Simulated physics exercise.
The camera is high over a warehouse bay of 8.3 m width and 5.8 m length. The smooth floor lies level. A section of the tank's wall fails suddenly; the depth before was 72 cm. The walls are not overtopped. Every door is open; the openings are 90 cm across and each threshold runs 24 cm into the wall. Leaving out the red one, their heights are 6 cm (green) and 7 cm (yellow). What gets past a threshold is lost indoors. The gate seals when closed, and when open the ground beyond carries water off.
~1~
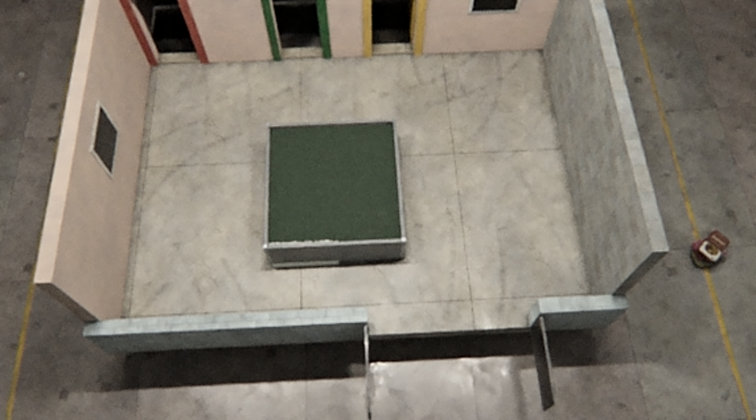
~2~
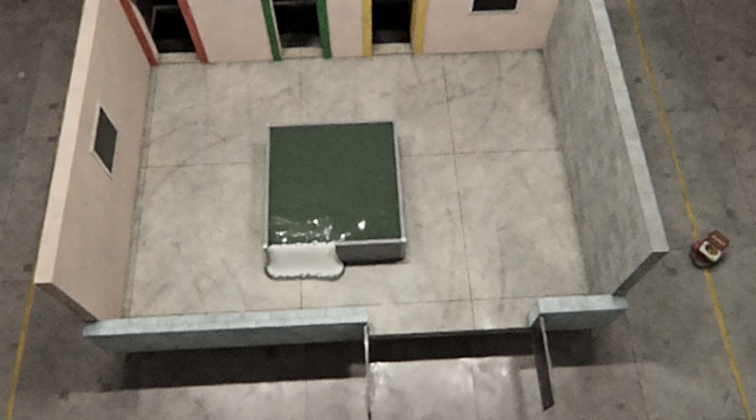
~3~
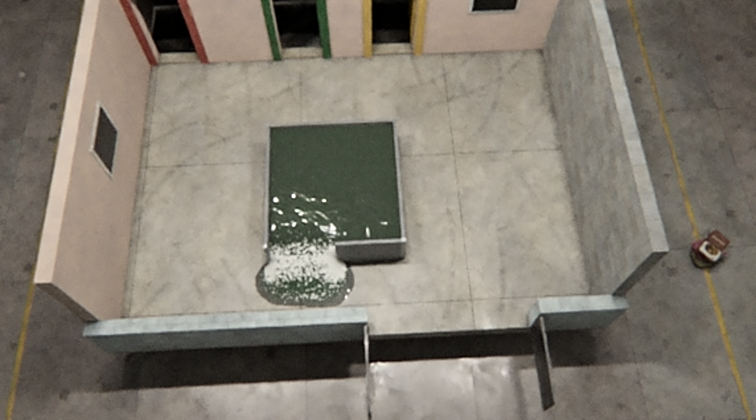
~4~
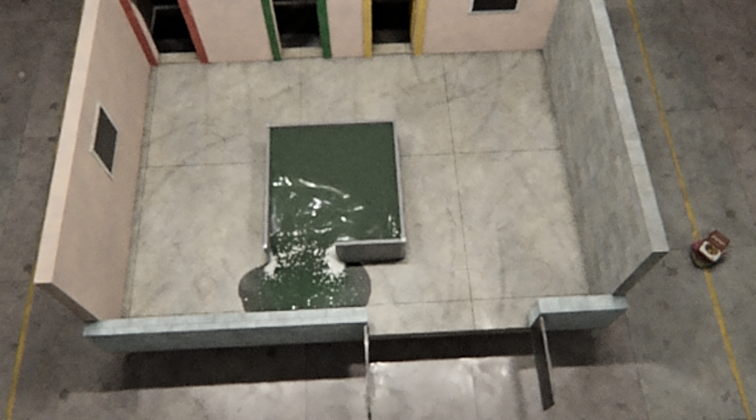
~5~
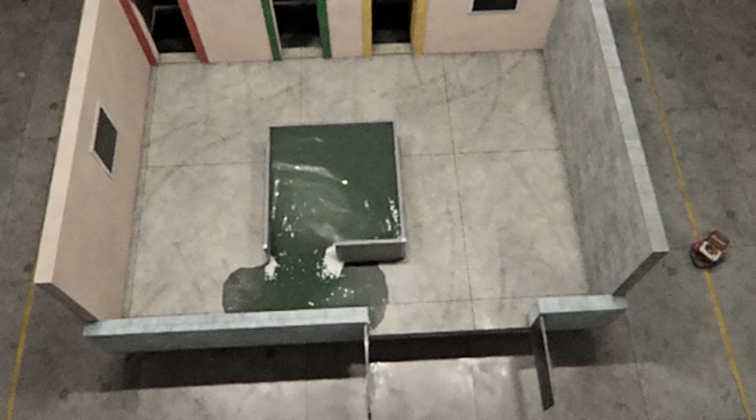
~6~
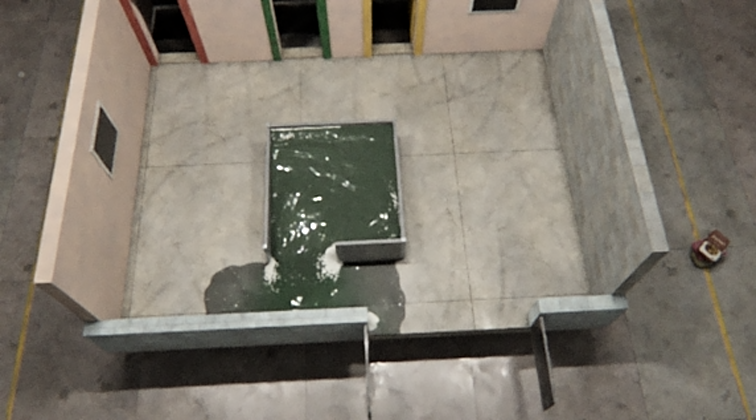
In a warehouse bay, part of the near wall of a square tank of green water gave way, and the water poured through the gap and spread left and right across the pale floor.
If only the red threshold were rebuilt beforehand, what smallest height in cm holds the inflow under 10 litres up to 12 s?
Some 19 cm above the ground.
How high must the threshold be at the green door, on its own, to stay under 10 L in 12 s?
Roughly 7.0 cm at green.
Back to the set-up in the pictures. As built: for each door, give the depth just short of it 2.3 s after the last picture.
Depths in cm: Green 0, red 0, yellow 0.
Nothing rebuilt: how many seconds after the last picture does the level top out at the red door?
Around 4.5 s.
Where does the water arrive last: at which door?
The yellow one.
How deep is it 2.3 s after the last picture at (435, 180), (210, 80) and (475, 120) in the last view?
About 0, 0 and 0 cm.
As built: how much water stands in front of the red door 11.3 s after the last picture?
About 10.0 cm.
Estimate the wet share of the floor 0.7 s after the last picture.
Some 15 per cent of it.
Then, 0.7 s after the last picture water covers 15 % of the floor, deepest (56 cm) near (297, 325); it has not reached the red door.
Then, 2.3 s after the last picture water covers 45 % of the floor, deepest (39 cm) near (130, 333); it has not reached the red door.
Then, 11.3 s after the last picture water covers 100 % of the floor, deepest (14 cm) near (568, 175); 10 cm at the red door, 364 litres in over its 5 cm threshold.
At the red door as built, the water peaked near 19 cm, 4.3 s after the last picture.
With a threshold of 16.5 cm, 25 litres would have come in within the 12 s; with 22.5 cm, 0 litres. So under 10 litres takes about 19 cm.
